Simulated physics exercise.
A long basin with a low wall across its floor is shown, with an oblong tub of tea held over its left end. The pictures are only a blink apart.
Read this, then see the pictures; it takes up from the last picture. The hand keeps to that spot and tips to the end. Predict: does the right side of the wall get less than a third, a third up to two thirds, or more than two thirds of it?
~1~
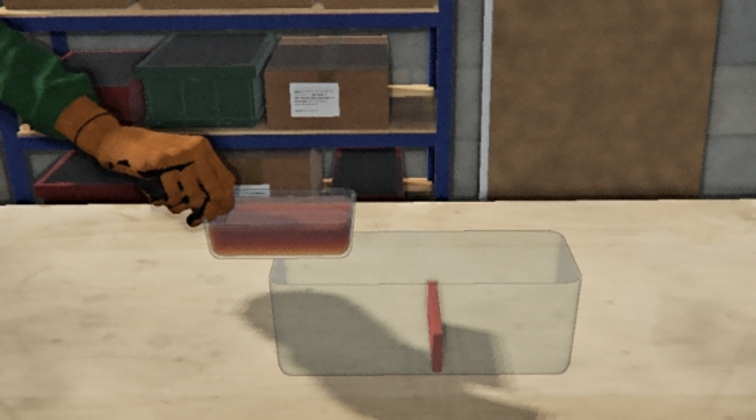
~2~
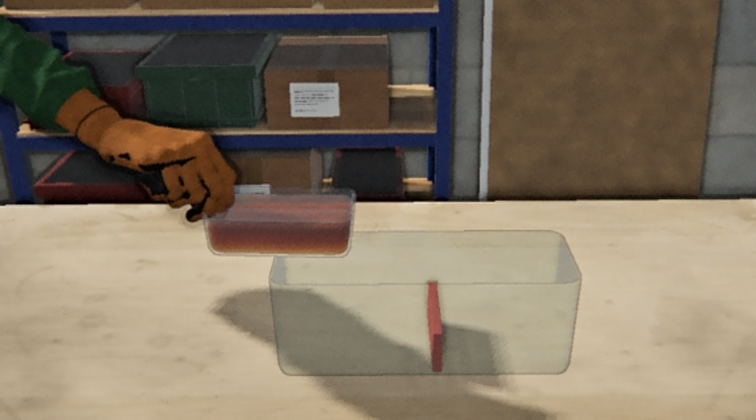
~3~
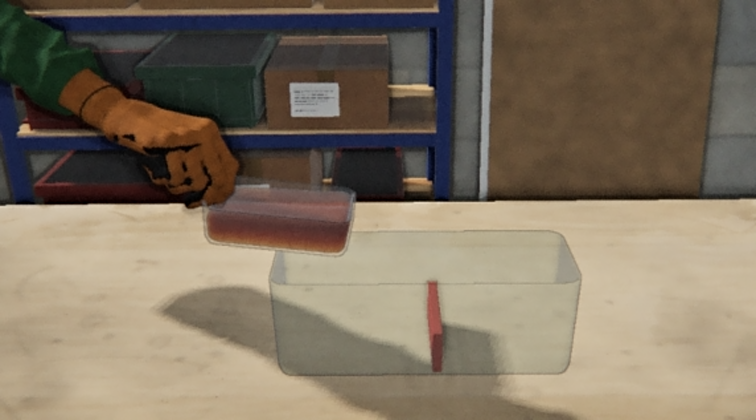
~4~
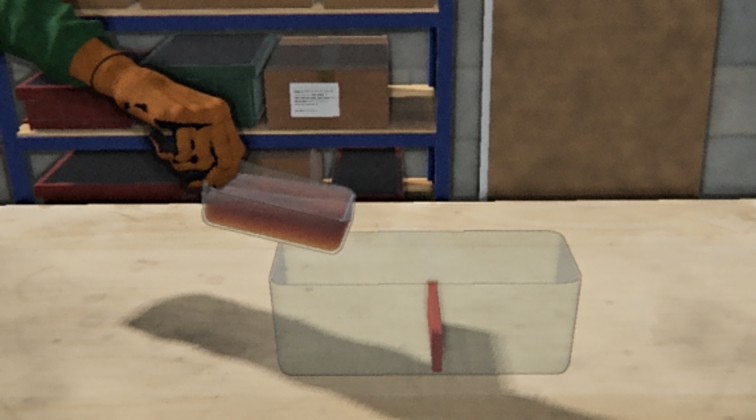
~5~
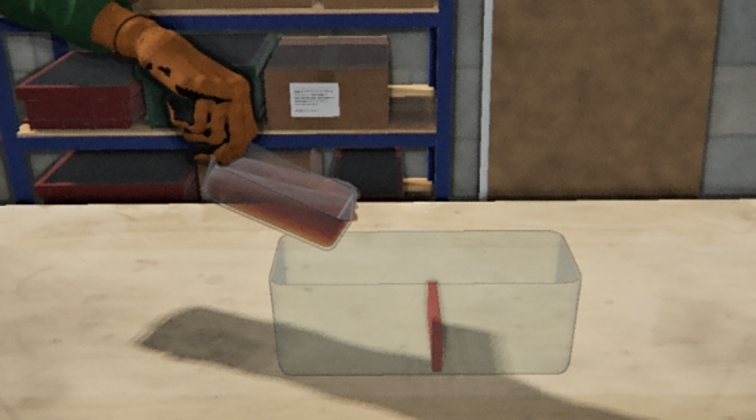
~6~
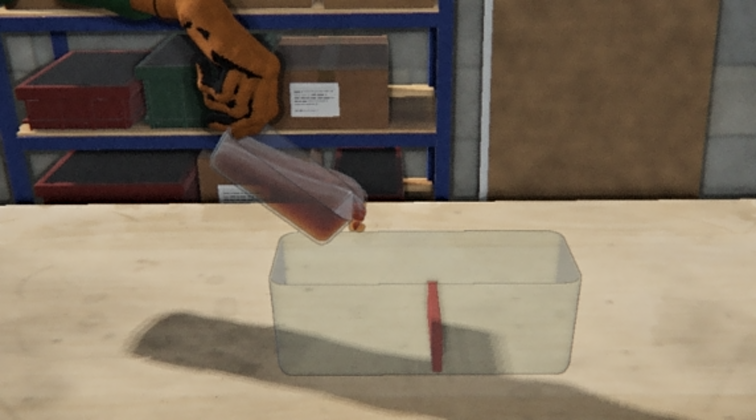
Reaches a third, not past two thirds.
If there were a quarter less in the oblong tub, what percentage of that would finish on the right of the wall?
Estimated share: Around 50 %.
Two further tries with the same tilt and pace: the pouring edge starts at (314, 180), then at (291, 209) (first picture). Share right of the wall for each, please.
The first start gives some 20 %, the second some 5 %.
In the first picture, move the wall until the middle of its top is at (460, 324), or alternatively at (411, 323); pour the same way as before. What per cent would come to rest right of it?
Respectively 30 and 65 per cent, approximately.
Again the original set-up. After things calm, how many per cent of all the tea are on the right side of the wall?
About 50 percent.
A moment on, the oblong tub is tipped right over and 8 per cent is still to pour, 25 is left of the wall and 24 right of it.
Next, the oblong tub is tipped right over and 0 per cent is still to pour, 31 is left of the wall and 50 right of it.
Then the oblong tub is tipped right over and 1 per cent is still to pour, 35 is left of the wall and 46 right of it.
Later the oblong tub is tipped right over and 0 per cent is still to pour, 40 is left of the wall and 51 right of it.
Finally, 40 per cent lies left of the wall, 51 right of it and 9 outside.
